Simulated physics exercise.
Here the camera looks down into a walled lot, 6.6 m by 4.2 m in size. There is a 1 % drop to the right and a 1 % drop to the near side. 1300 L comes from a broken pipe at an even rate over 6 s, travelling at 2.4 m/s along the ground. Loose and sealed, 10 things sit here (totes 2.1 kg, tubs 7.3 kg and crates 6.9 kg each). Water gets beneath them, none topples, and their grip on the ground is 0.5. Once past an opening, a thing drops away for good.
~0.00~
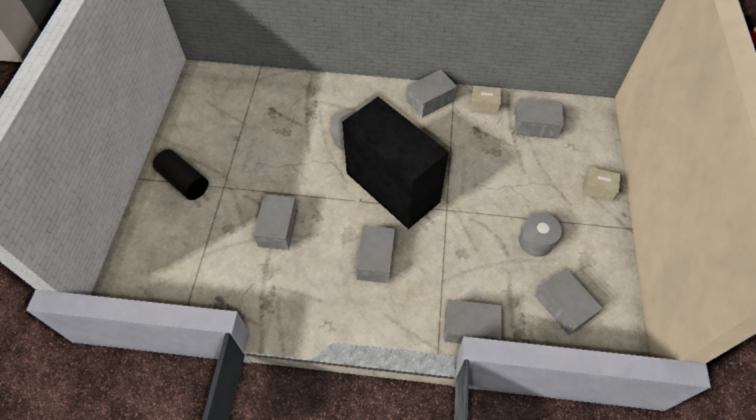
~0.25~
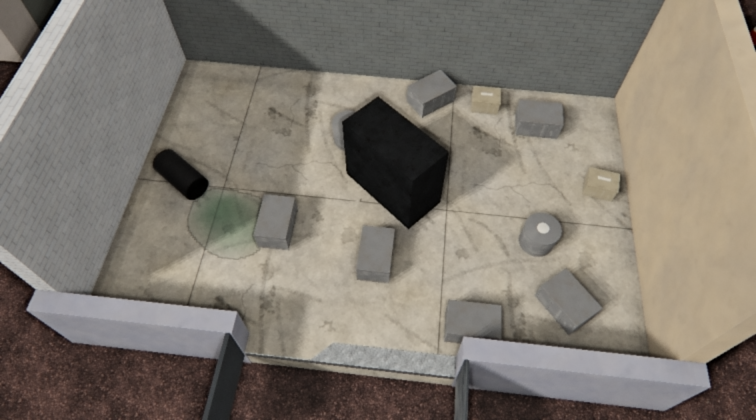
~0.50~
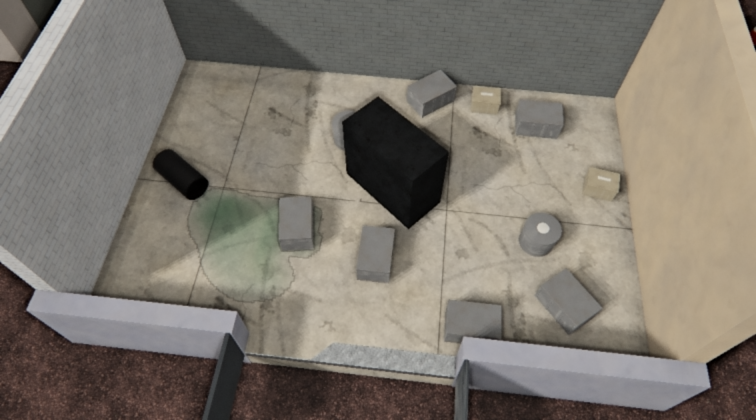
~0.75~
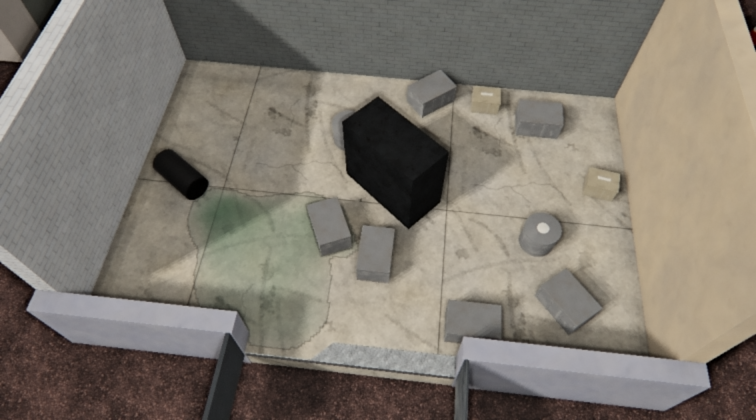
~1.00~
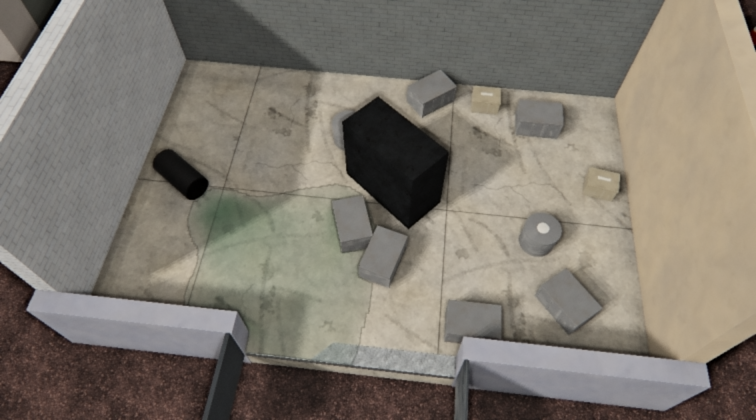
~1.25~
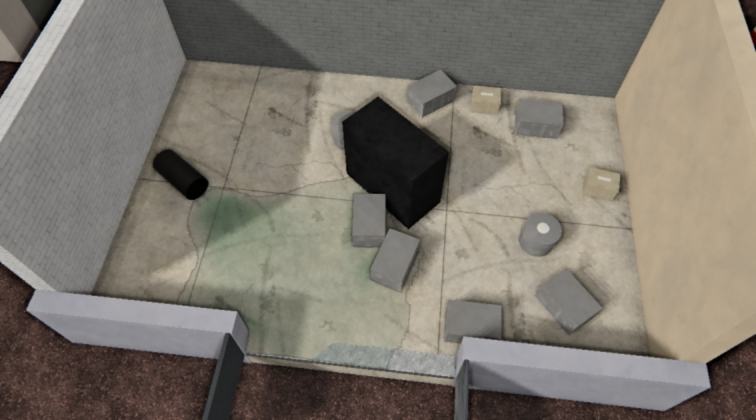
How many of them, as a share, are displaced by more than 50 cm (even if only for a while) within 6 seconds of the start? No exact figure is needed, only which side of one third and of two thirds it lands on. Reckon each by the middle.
It lands between the two marks, from one to two thirds.
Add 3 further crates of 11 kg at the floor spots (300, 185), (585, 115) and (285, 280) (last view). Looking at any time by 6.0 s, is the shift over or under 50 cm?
One by one they come out lesser, lesser, larger.
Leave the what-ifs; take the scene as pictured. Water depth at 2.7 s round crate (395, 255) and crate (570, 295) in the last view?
About 3 and 0 cm.
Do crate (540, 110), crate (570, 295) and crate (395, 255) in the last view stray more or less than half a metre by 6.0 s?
Listed order: Below the mark, above the mark and above the mark.
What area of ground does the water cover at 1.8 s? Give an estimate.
About 7.0 m2.
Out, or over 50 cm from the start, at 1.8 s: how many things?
By my tally, 2.
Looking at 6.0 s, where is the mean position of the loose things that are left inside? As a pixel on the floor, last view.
At about (523, 182).
After 1.8 s 2 of 10 are over 50 cm from their spots; 1 afloat.
After 2.7 s 2 of 10 are over 50 cm from their spots; 1 afloat.
After 4.2 s 4 of 10 are over 50 cm from their spots; 2 afloat.
After 6.0 s 5 of 10 are over 50 cm from their spots, and 5 have been at some point; 4 afloat.
